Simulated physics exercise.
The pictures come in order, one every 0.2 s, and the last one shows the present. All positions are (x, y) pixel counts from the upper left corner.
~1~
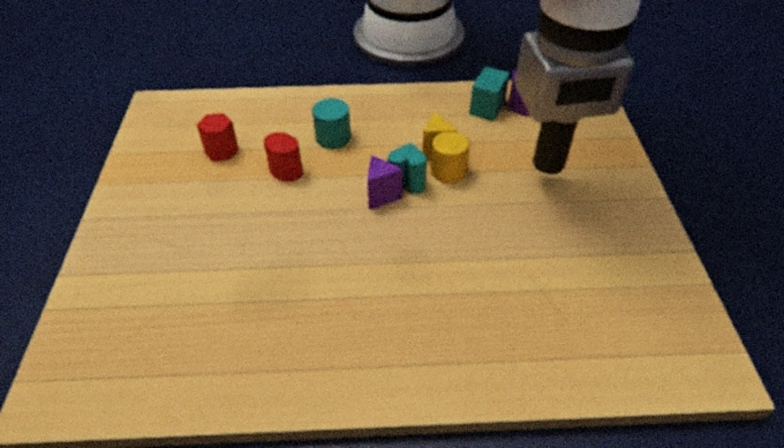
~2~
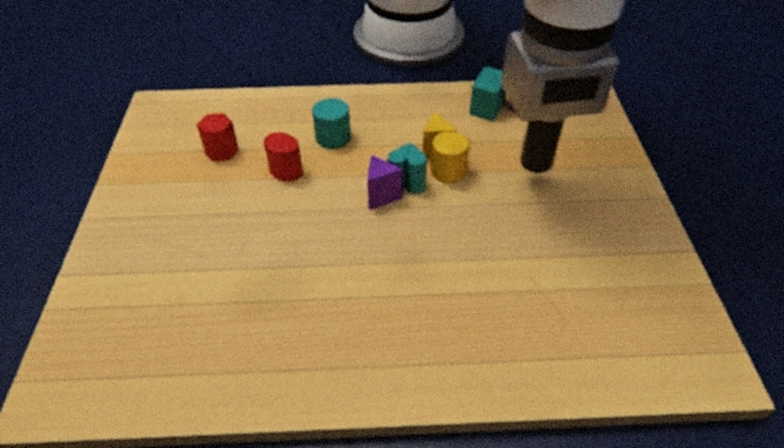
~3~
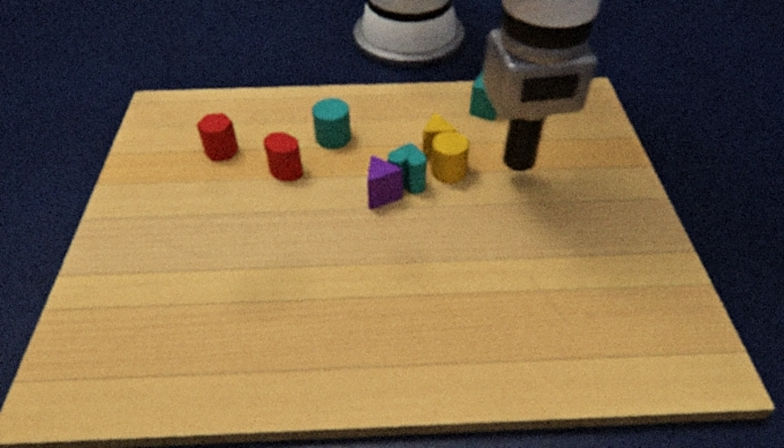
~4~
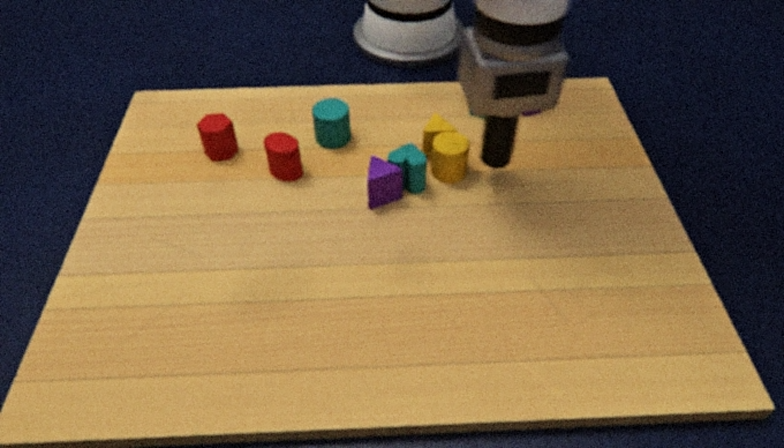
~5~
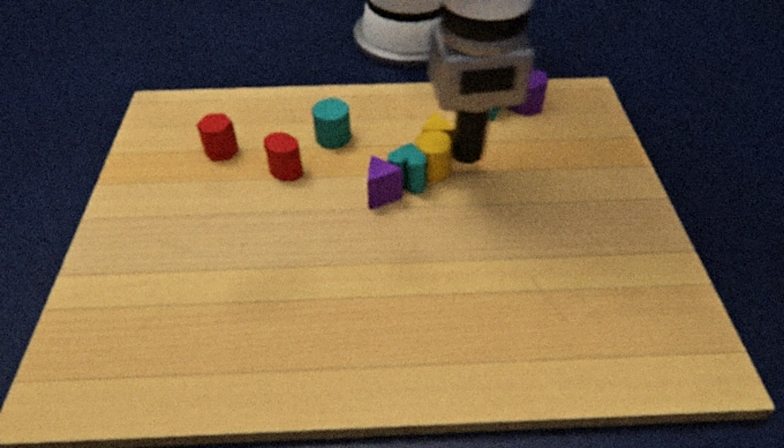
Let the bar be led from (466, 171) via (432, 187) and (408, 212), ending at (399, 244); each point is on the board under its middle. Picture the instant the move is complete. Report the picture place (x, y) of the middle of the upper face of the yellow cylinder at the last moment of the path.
It should be at about (408, 141).
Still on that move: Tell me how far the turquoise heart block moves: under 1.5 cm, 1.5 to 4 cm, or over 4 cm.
It gets moved 1.5 to 4 cm.
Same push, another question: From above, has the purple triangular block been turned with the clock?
No, that is not what happens.
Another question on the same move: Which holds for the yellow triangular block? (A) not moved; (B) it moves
It's A.
One third of the way, bar (432, 170); purple triangular block (367, 174), turned 20° anticlockwise; turquoise heart block (382, 155), turned 20° anticlockwise; yellow cylinder (408, 141).
Two thirds of the way, bar (408, 195); purple triangular block (367, 174), turned 25° anticlockwise; turquoise heart block (382, 155), turned 20° anticlockwise; yellow cylinder (408, 141).
At the end, bar (400, 228); purple triangular block (367, 174), turned 25° anticlockwise; turquoise heart block (382, 155), turned 20° anticlockwise; yellow cylinder (408, 141); yellow triangular block in place.
